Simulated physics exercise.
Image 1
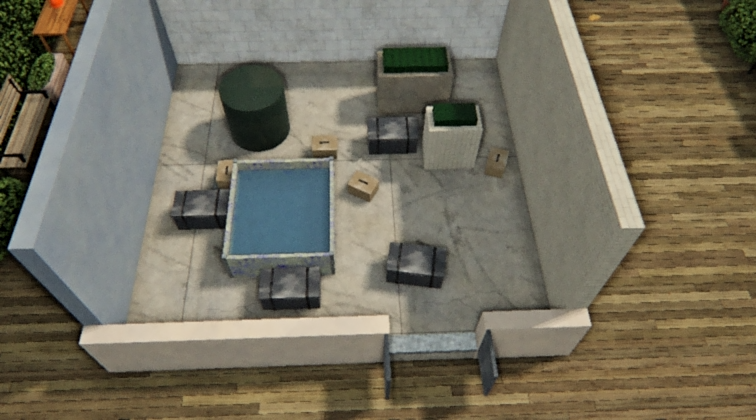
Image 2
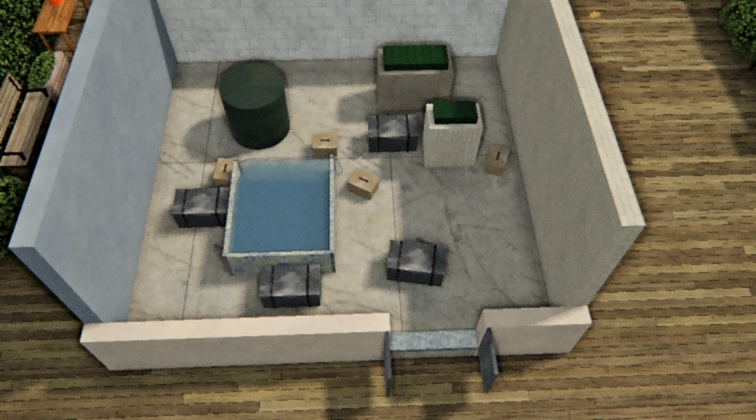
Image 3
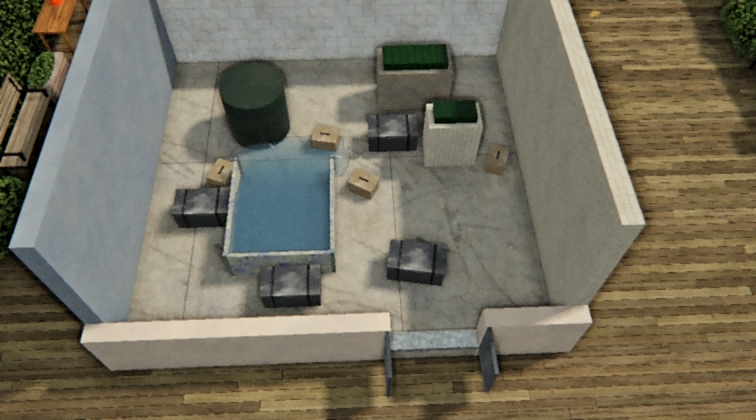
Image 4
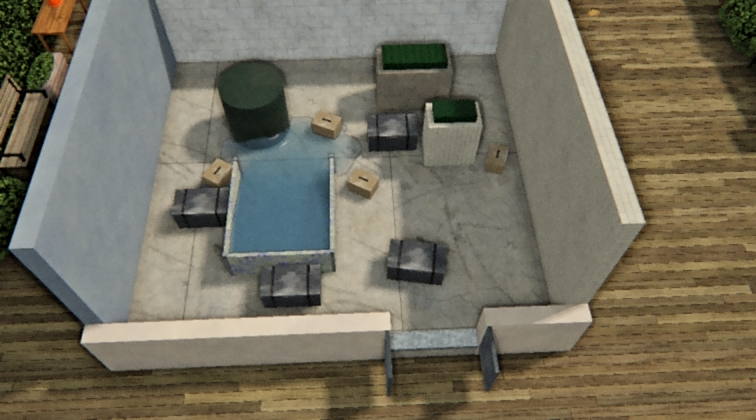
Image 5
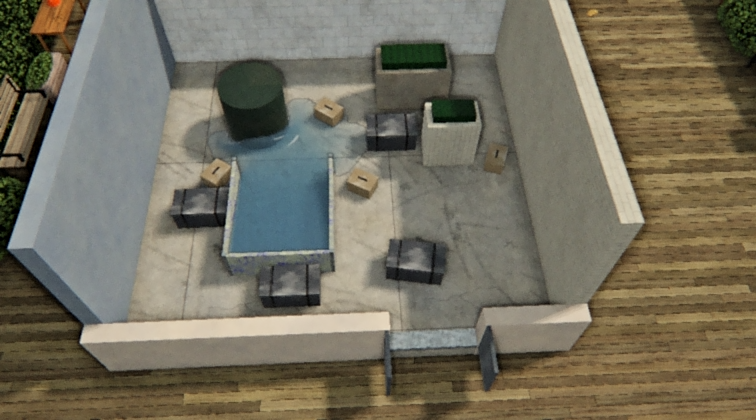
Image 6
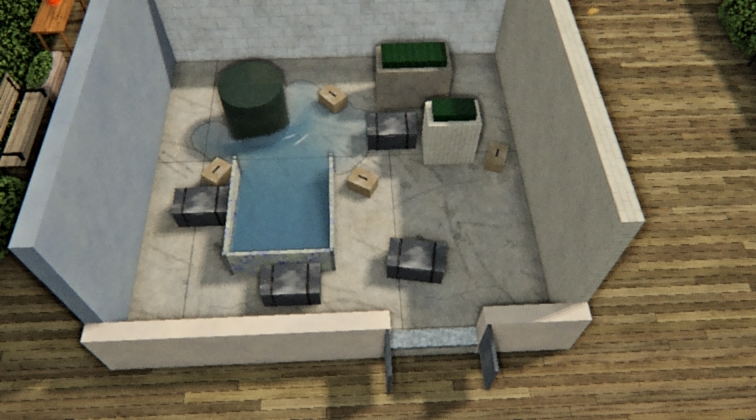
At the start, small tan boxes and dark strapped crates sit still around a full, square pool in a walled yard. Water then pours out across the pool's back edge and spreads around the green cylinder, nudging one box slightly left and pushing another a short way toward the back wall.
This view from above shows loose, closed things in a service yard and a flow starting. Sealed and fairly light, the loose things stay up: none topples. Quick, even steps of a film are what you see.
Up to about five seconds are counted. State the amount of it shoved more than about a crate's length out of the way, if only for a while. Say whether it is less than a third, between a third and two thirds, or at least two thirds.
It is less than a third.
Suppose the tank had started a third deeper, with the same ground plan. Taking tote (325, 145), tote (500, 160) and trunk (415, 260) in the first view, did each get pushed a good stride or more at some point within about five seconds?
Object 1: Passed the mark. Object 2: Passed the mark. Object 3: Stayed below the mark.
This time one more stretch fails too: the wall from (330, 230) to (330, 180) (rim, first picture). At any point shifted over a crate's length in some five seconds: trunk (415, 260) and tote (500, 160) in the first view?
Travelled at least that, then travelled at least that.
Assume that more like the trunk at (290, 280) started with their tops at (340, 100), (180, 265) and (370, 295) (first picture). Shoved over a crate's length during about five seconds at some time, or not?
Per listing: Cleared out, largely stays, largely stays.
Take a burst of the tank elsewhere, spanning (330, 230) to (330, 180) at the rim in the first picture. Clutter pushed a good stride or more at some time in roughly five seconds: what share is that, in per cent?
About 40 per cent.
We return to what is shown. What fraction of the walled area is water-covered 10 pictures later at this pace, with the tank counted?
40 per cent.
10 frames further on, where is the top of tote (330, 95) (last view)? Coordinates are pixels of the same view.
It should end up around (406, 54).
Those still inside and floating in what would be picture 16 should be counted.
I make it 1 of them.
A moment on, 1 of 8 are well off their spots; 0 afloat.
Next, 1 of 8 are well off their spots; 1 afloat.
Later, 1 of 8 are well off their spots; 1 afloat.
In the end, 2 of 8 are well off their spots, and 2 have been at some point; 2 afloat.
